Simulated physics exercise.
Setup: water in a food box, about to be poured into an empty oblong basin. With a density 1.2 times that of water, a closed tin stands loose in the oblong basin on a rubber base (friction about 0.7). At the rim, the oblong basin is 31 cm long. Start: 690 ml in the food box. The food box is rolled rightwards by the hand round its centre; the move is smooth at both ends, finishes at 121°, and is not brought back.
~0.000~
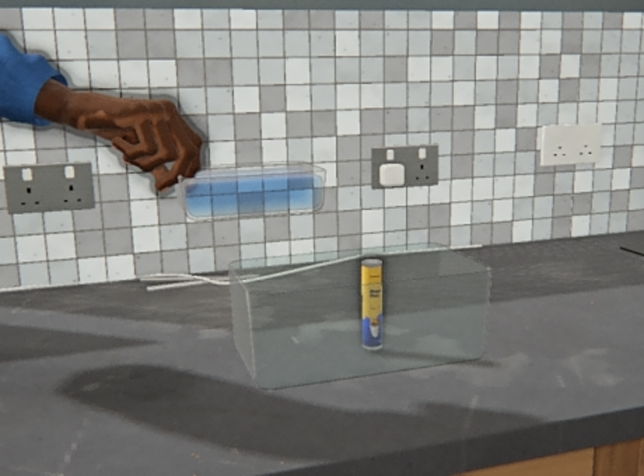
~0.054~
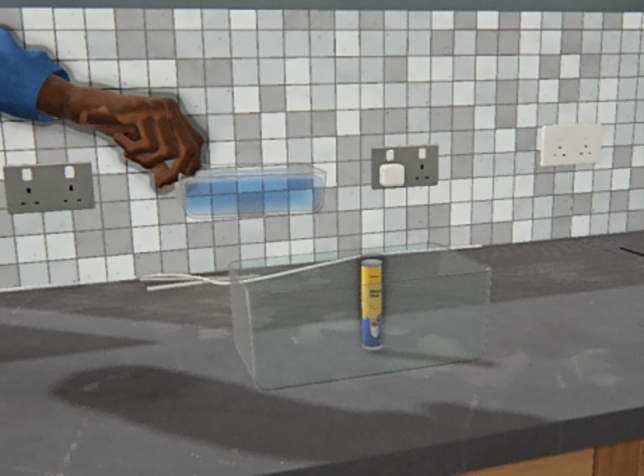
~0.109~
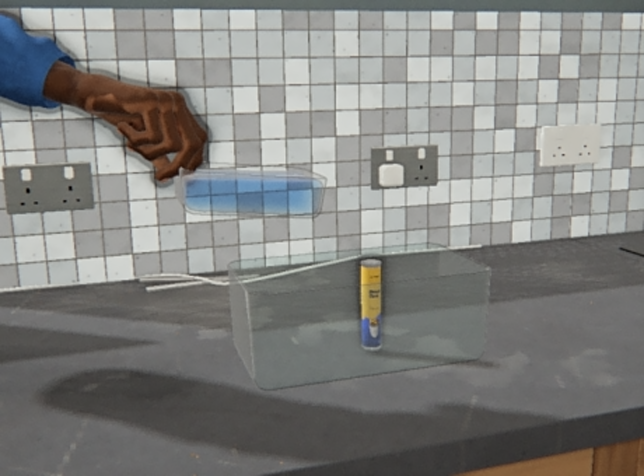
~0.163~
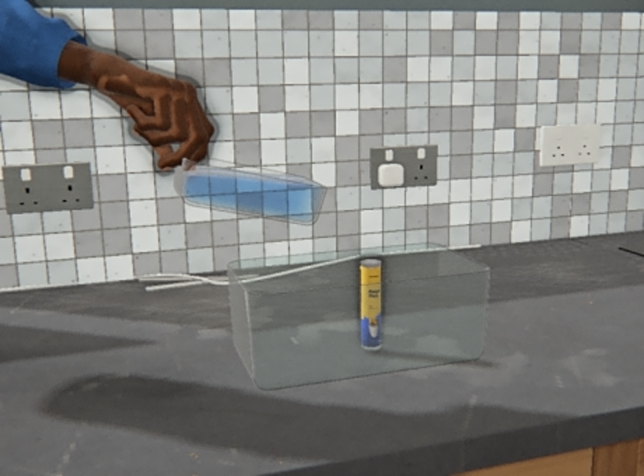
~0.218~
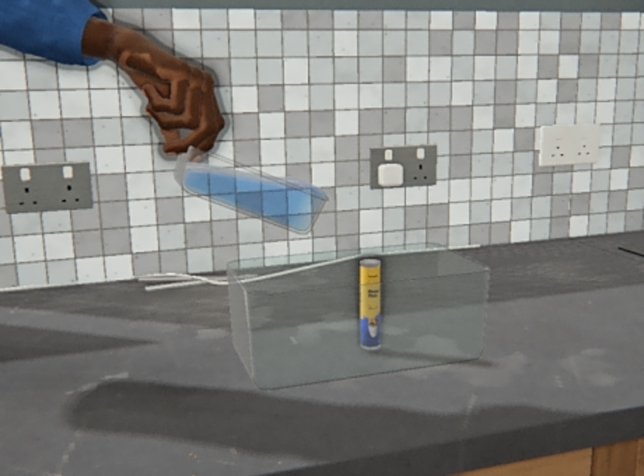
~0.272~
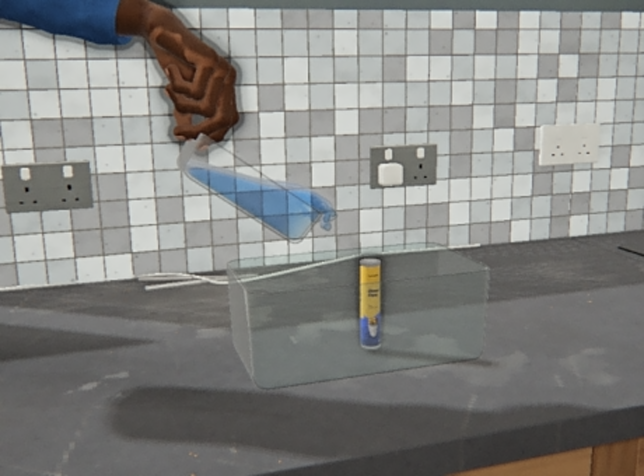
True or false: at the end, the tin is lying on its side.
True.
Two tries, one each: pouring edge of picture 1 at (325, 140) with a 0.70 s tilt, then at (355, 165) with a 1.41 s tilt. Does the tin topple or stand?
Trial 1 - tin stays standing; trial 2 - tin stays standing.
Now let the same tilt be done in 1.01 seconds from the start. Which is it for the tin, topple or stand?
Outcome - the tin comes down.
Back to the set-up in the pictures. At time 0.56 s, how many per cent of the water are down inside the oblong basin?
About 94%.
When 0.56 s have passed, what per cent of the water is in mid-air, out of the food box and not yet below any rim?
4 per cent.
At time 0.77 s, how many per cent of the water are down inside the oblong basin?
I'd say roughly 98 in a hundred of it.
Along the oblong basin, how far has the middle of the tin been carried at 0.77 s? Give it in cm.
Around 2 centimetres.
After 0.56 s the tilt is 105° and 2 per cent is still to pour; the tin stands 1 cm from where it began.
After 0.77 s the tilt is 121° and 0 per cent is still to pour; the tin leans 7°.
After 1.00 s the tilt is 121° and 0 per cent is still to pour; the tin leans 11°.
After 1.24 s the tilt is 121° and 0 per cent is still to pour; the tin leans 38°.
In the end the tin lies on its side.
